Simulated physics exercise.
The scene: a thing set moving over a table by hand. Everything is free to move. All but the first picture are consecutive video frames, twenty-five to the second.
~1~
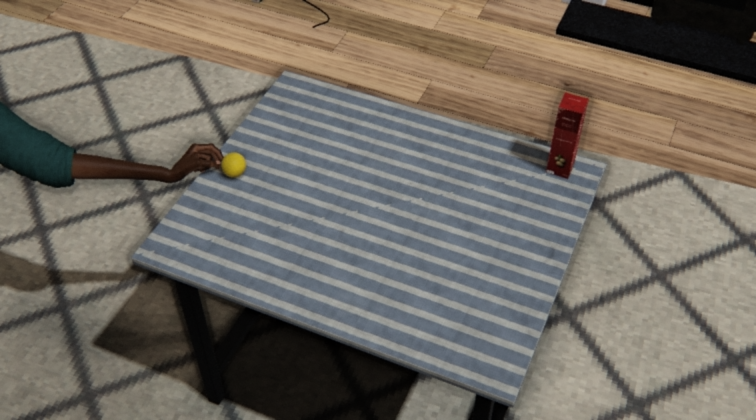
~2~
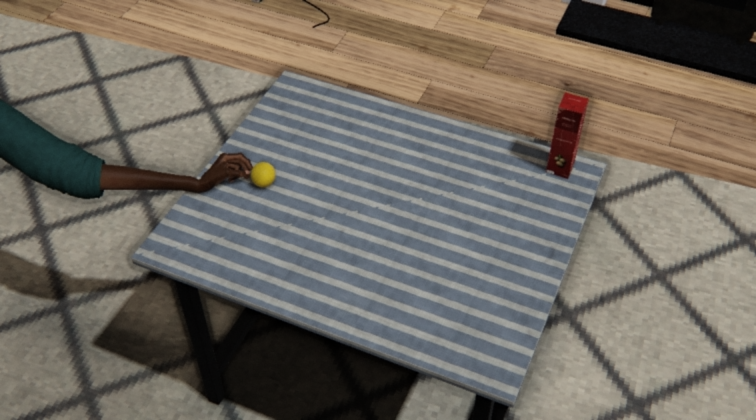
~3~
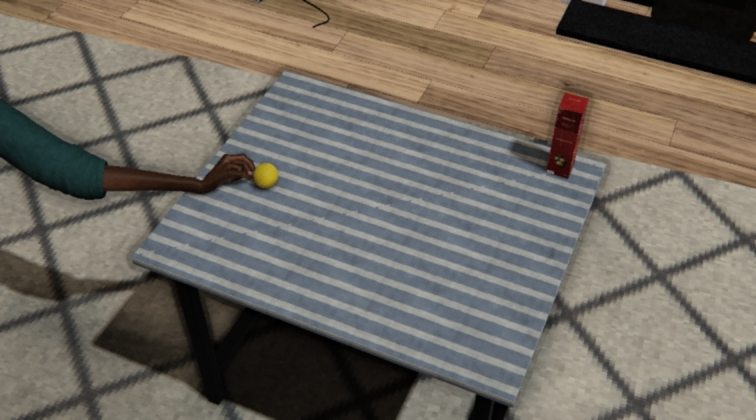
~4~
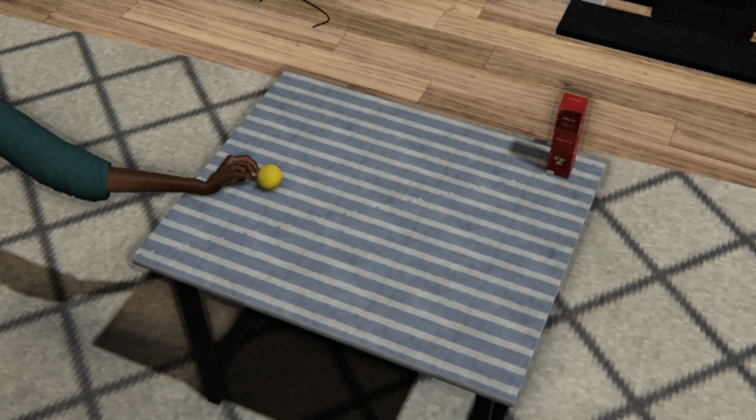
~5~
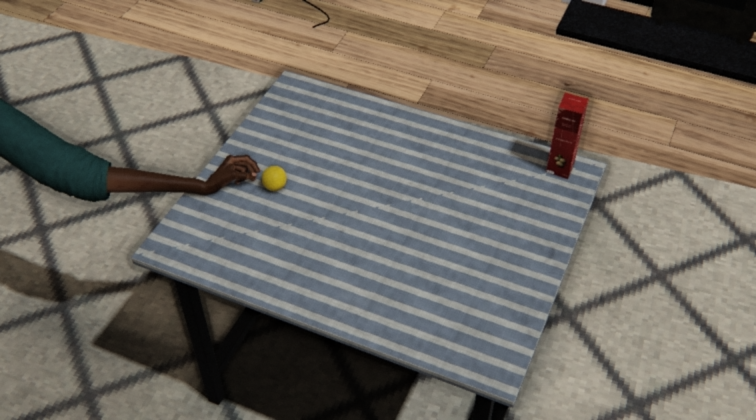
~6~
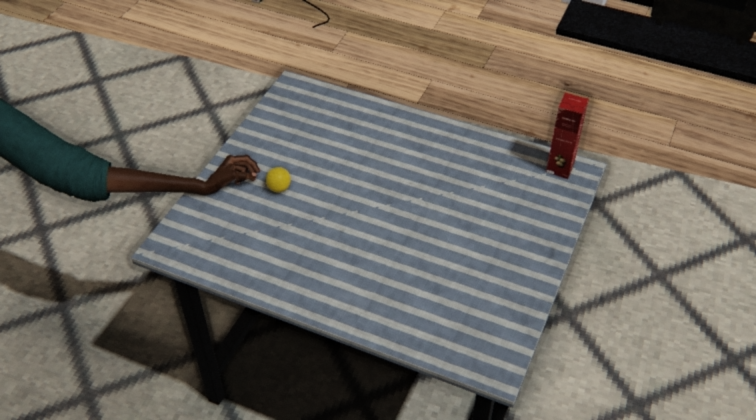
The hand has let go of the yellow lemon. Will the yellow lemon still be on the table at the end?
The yellow lemon stays on the table.
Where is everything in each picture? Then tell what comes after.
Under the hand; yellow lemon (234, 165), in the first frame.
Under the hand; yellow lemon (263, 175), in the second frame.
Under the hand; yellow lemon (266, 176), in the third frame.
Yellow lemon (270, 177), in the fourth frame.
Yellow lemon (274, 179), in the fifth frame.
Yellow lemon (278, 180) moved a little, in the sixth frame.
Then, 0.10 s later than the last frame, yellow lemon moved about its own width near (288, 183).
Then, 0.30 s later than the last frame, yellow lemon moved about its own width near (304, 188).
Then, 0.60 s later than the last frame, yellow lemon moved well along near (319, 194).
When it is over, moved from the start, yellow lemon. End places, in pixels of the last picture, yellow lemon near (325, 195).
